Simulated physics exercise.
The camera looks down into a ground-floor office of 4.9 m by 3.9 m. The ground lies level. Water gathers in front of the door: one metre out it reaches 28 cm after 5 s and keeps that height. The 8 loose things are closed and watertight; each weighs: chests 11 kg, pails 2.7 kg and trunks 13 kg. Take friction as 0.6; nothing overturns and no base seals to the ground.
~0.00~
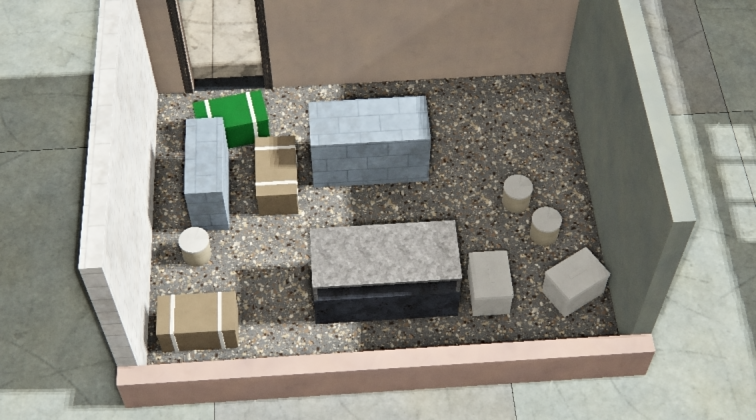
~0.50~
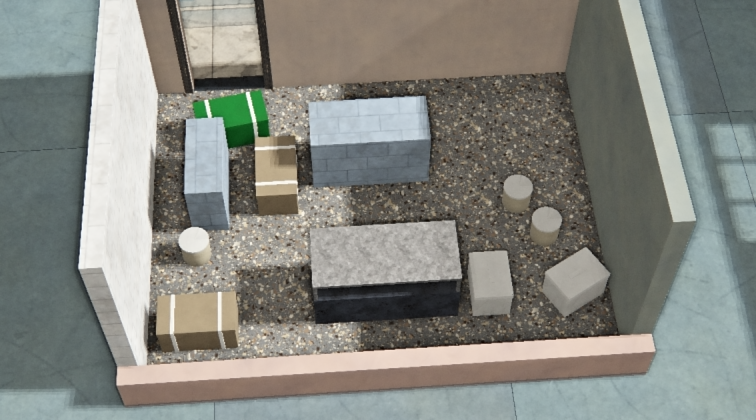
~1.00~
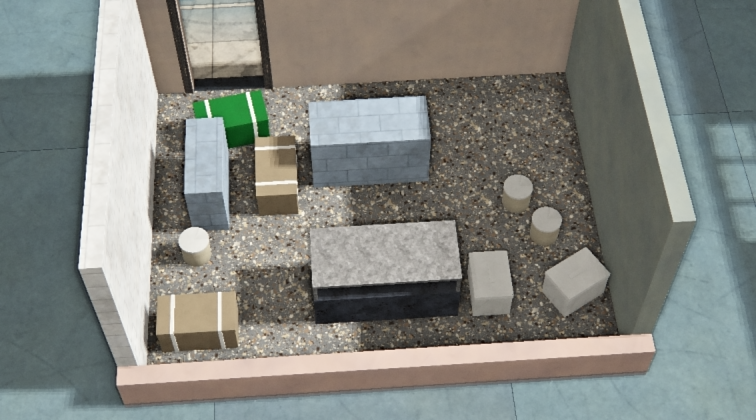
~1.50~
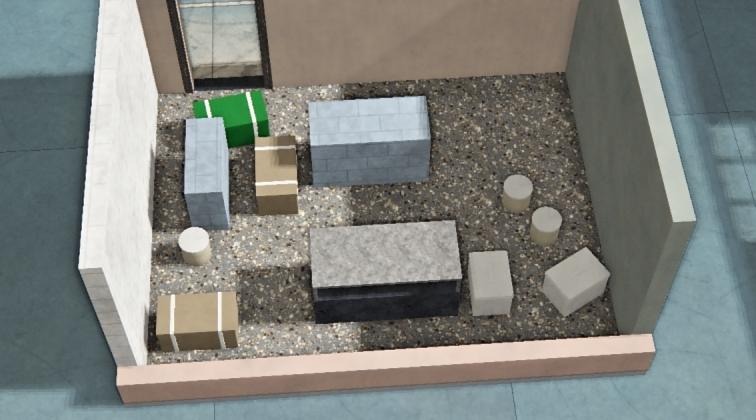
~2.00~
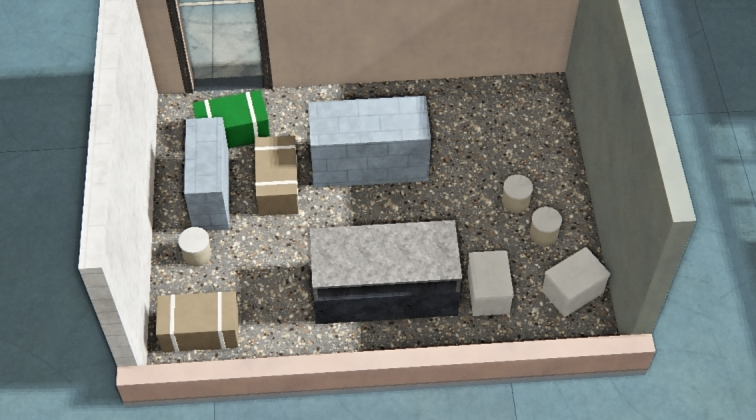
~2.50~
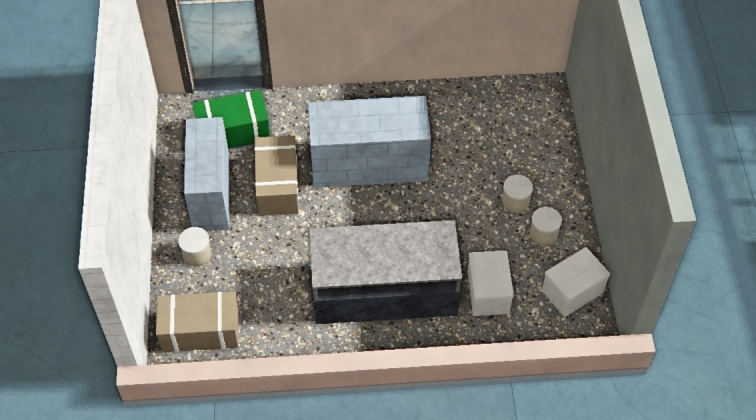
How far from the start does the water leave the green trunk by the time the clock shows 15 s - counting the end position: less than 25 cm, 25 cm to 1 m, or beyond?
The green trunk travels far.
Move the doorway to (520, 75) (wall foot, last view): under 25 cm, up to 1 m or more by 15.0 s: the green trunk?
In that case the green trunk is nudged along.
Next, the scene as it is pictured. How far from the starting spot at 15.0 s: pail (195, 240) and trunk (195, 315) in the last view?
In that order: 30 cm, 50 cm.
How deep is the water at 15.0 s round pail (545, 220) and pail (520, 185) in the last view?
About 14 and 14 cm.
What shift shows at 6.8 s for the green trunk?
Roughly 150 cm by then.
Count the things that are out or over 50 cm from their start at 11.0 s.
3 of them.
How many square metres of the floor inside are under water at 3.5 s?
About 2.5 m2.
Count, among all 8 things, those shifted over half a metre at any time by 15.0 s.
8 of them.
After 3.5 s the green trunk is near (234, 119), 0.1 m from its start, aground; 0 afloat.
After 6.8 s the green trunk is near (263, 217), 1.5 m from its start, afloat; 4 afloat.
After 11.0 s the green trunk is near (261, 237), 1.8 m from its start, afloat; 7 afloat.
After 15.0 s the green trunk is near (185, 301), 2.5 m from its start, afloat; 8 afloat.
